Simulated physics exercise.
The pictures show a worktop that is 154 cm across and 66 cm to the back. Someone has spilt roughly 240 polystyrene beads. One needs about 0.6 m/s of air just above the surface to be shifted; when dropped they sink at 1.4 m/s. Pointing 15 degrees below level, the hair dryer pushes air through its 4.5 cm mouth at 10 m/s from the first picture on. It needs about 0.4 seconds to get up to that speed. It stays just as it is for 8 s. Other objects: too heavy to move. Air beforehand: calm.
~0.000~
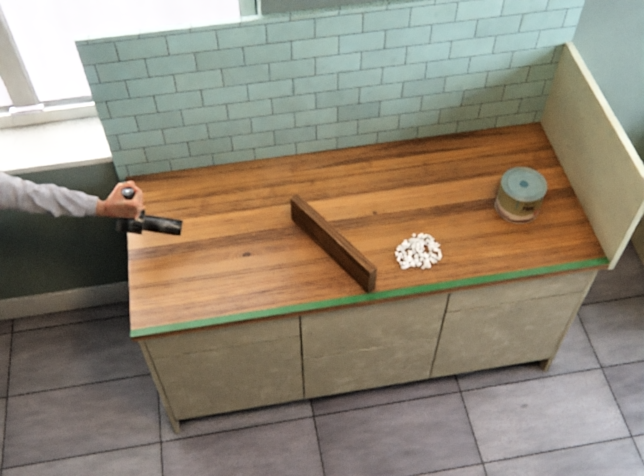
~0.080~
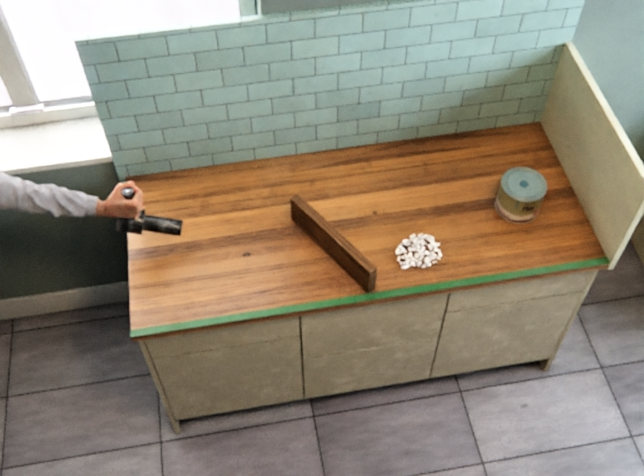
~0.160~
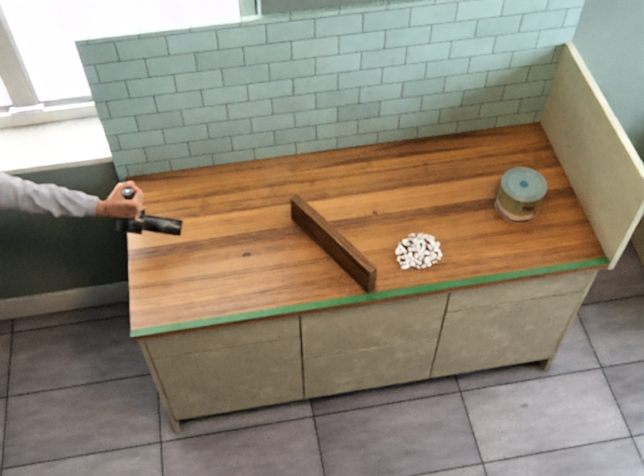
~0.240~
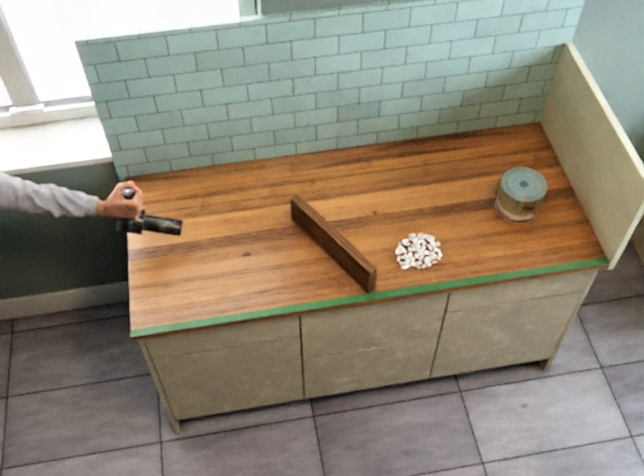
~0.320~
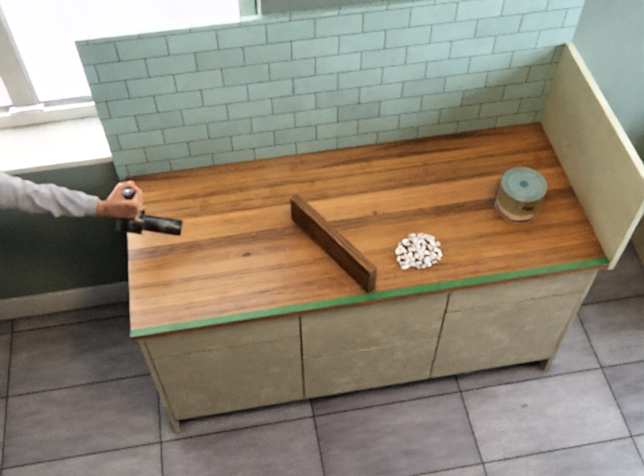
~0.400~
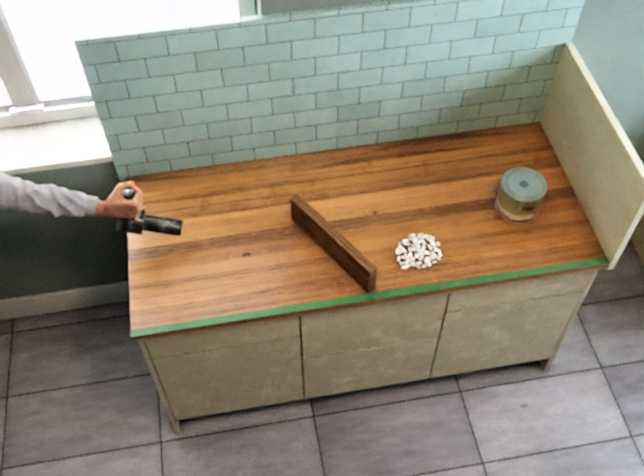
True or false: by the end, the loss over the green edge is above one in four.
False.
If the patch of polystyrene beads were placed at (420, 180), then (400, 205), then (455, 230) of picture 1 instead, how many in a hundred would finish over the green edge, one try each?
Going through the three spots in order, you'd get 0 percent, 0 percent and 0 percent.
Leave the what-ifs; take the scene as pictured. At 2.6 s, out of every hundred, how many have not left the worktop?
Estimated share: Some 100 %.
After 1.6 s the count stands so, 0 % are over the green edge; the middle of those still in play is near (420, 251).
After 2.6 s the count stands so, 0 % are over the green edge; the middle of those still in play is near (420, 251).
After 4.4 s the count stands so, 0 % are over the green edge; the middle of those still in play is near (420, 251).
After 8.0 s, at the end, 0 % are over the green edge; the middle of those still in play is near (420, 251).
